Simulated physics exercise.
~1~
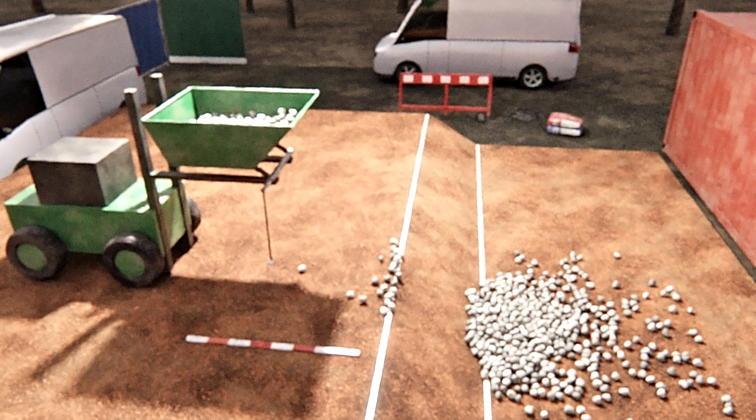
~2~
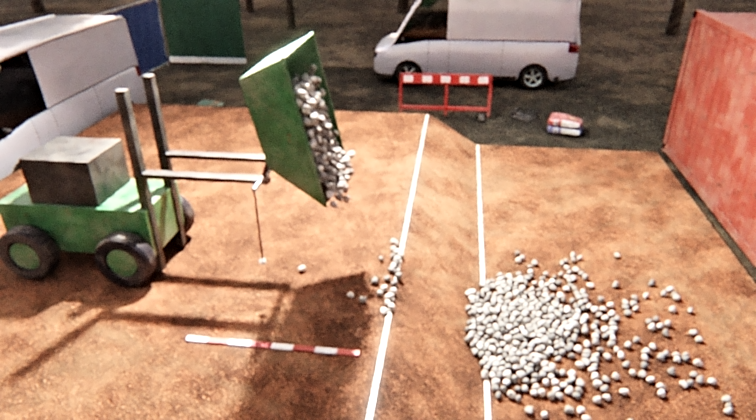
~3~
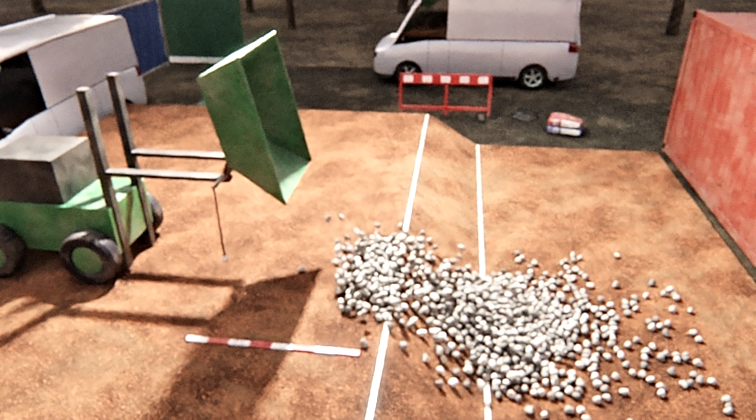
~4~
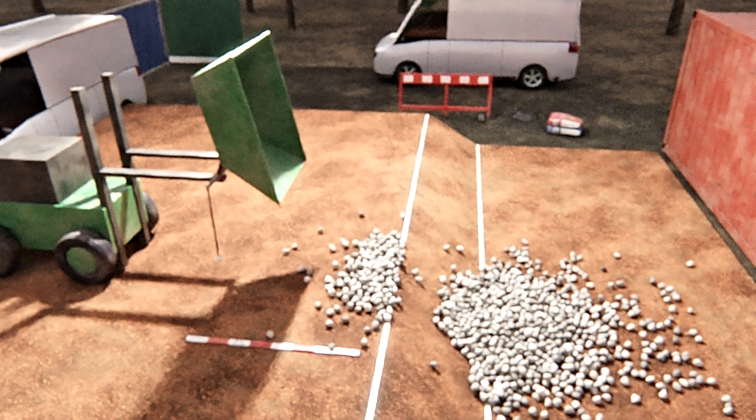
A green skip tips its stones onto the bank, and many roll to the foot.
